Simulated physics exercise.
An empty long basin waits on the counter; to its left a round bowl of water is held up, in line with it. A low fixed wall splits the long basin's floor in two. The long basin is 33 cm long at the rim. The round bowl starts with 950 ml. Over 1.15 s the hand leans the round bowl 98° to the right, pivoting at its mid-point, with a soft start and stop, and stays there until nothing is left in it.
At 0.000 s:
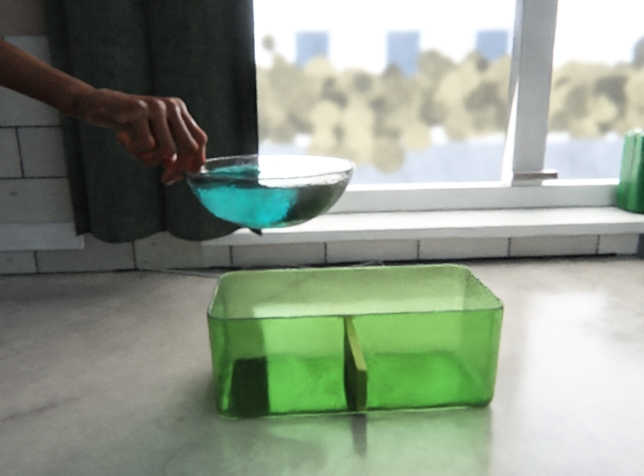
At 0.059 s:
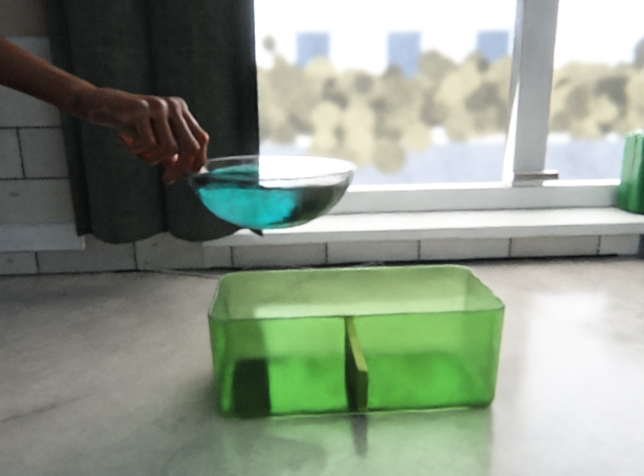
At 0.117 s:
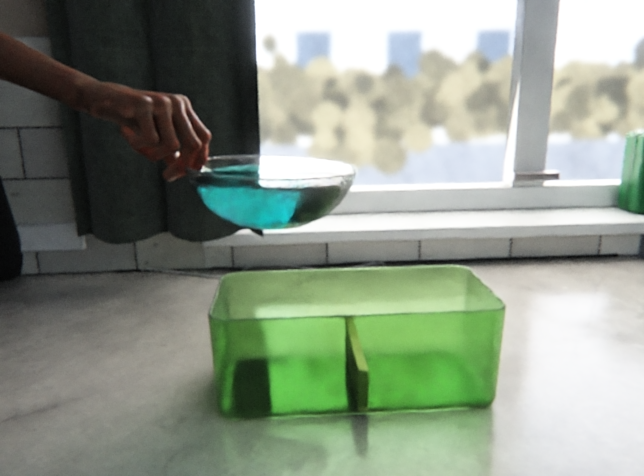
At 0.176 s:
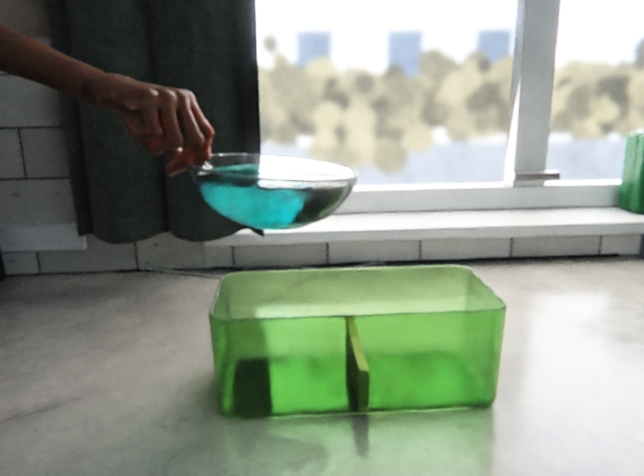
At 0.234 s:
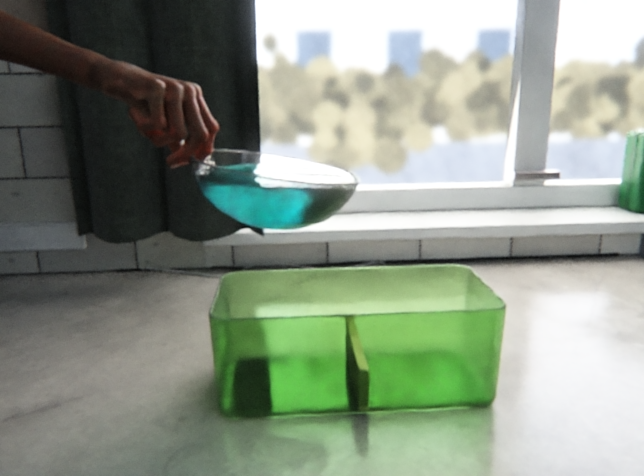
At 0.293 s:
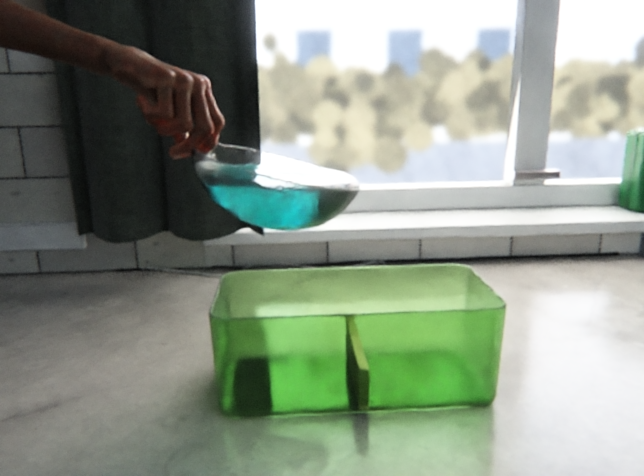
A hand leaning a round glass bowl of blue-green water gradually to the right above an empty, divided green basin on a counter.
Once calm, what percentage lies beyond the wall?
About 85 per cent.
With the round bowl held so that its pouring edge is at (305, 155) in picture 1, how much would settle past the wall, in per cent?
Then about 60 per cent.
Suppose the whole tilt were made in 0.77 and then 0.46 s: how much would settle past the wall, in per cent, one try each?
In turn about 75 and 65 per cent.
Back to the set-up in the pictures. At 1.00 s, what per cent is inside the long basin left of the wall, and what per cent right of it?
Some 14 per cent left and 84 right.
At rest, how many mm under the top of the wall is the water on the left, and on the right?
Left about 46 mm, right about 16 mm.
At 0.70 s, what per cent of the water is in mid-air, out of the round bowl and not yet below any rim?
Some 32 per cent.
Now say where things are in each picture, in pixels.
Tilt 0°; pouring edge (353, 165); surface from (191, 176) to (348, 173); the long basin's rim runs from (215, 295) to (484, 286); the wall's top is at (354, 342), in the first frame.
Tilt 1°; pouring edge (354, 167); surface from (192, 176) to (348, 174), in the second frame.
Tilt 3°; pouring edge (356, 170); surface from (193, 175) to (350, 175), in the third frame.
Tilt 6°; pouring edge (357, 174); surface from (196, 173) to (352, 177), in the fourth frame.
Tilt 10°; pouring edge (358, 179); surface from (198, 173) to (354, 177), in the fifth frame.
Tilt 15°; pouring edge (358, 187); surface from (203, 173) to (354, 182); 2 per cent is over the edge, in the sixth frame.
Then, 0.70 s in, the tilt is 65° and 22 per cent is still to pour, 0 is left of the wall and 46 right of it.
Then, 1.00 s in, the tilt is 94° and 0 per cent is still to pour, 13 is left of the wall and 85 right of it.
Then, 1.31 s in, the tilt is 98° and 0 per cent is still to pour, 14 is left of the wall and 85 right of it.
Then, 1.65 s in, the tilt is 98° and 0 per cent is still to pour, 14 is left of the wall and 85 right of it.
Finally, 14 per cent lies left of the wall, 85 right of it and 1 outside.
